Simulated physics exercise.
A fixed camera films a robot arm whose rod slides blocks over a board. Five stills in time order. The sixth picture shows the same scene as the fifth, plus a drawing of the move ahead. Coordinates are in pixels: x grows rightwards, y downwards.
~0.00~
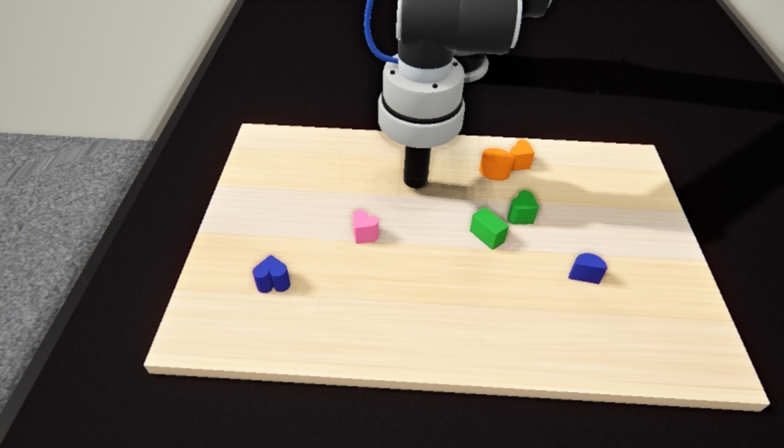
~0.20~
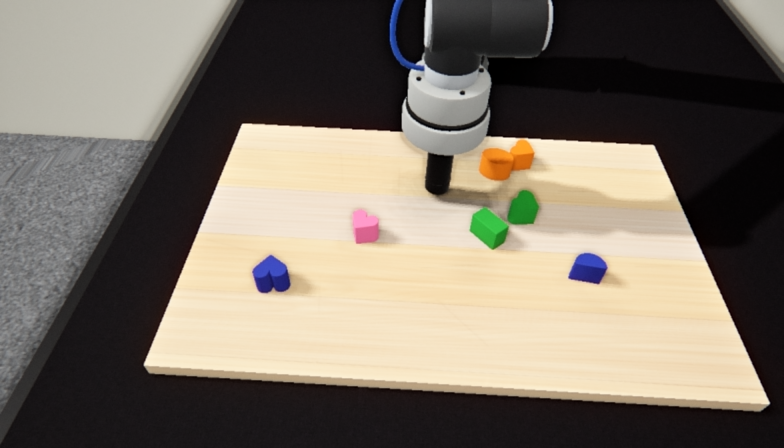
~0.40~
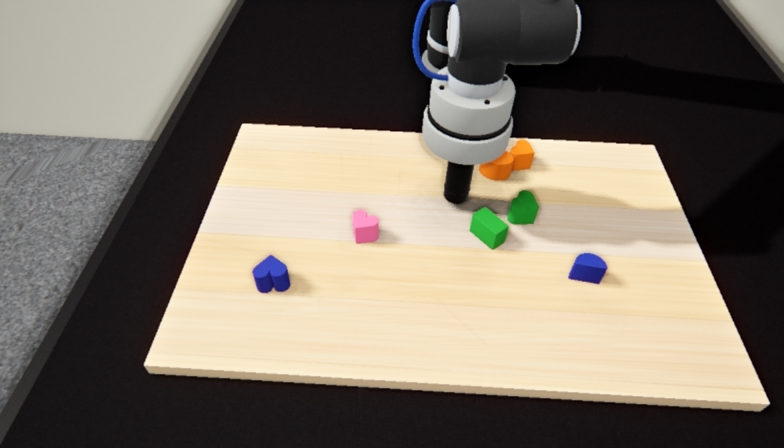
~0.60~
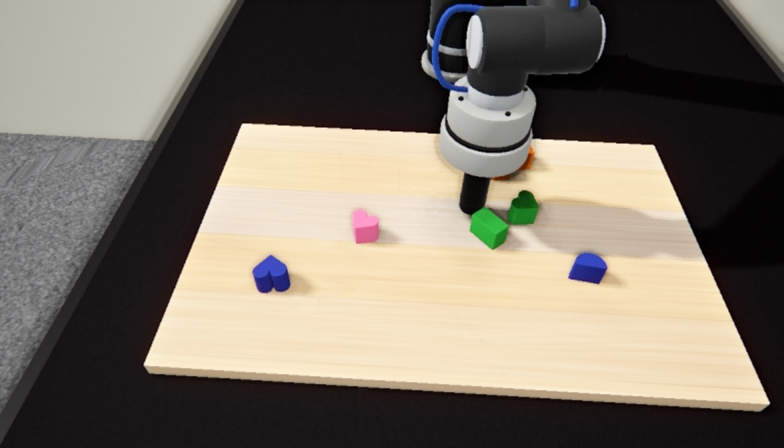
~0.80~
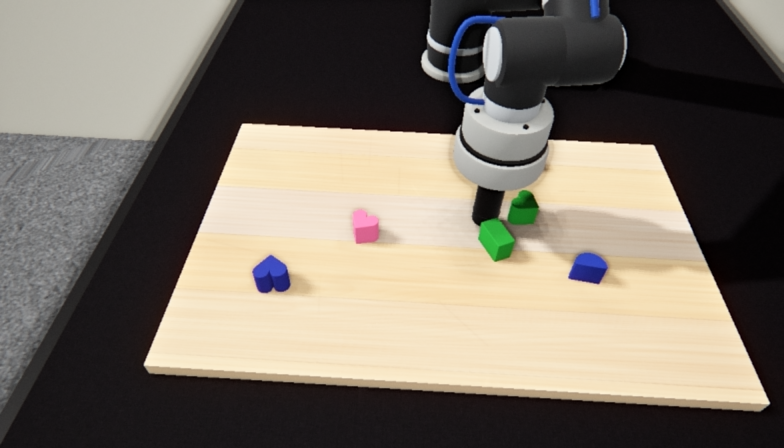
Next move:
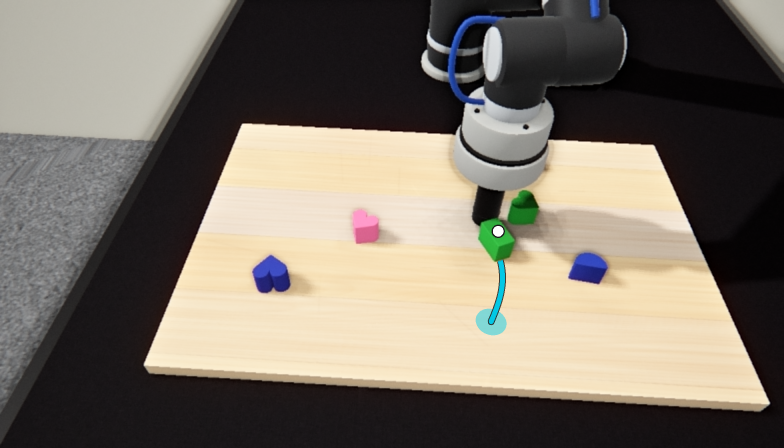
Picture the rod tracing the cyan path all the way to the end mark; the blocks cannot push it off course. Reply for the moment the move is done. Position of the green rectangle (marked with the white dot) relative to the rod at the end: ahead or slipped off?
Beside or behind.
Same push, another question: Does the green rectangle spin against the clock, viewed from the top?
Yes.
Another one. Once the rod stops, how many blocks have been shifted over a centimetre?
One gets moved.
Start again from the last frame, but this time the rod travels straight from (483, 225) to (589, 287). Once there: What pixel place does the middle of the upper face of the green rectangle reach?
Its top middle will sit at (512, 250).
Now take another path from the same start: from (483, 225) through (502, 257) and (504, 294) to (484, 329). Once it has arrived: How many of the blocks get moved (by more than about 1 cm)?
It will shift just one block.
Path on the board, from (483, 225) over (498, 254) and (502, 288) to (491, 322); the dot is on the green rectangle.
The first path, step by step. One third of the way, rod (500, 248); green rectangle (511, 263), turned 15° clockwise.
Two thirds of the way, rod (504, 282); green rectangle (520, 300).
At the end, rod (493, 316); green rectangle (527, 327), turned 30° anticlockwise; green heart-shaped block in place.
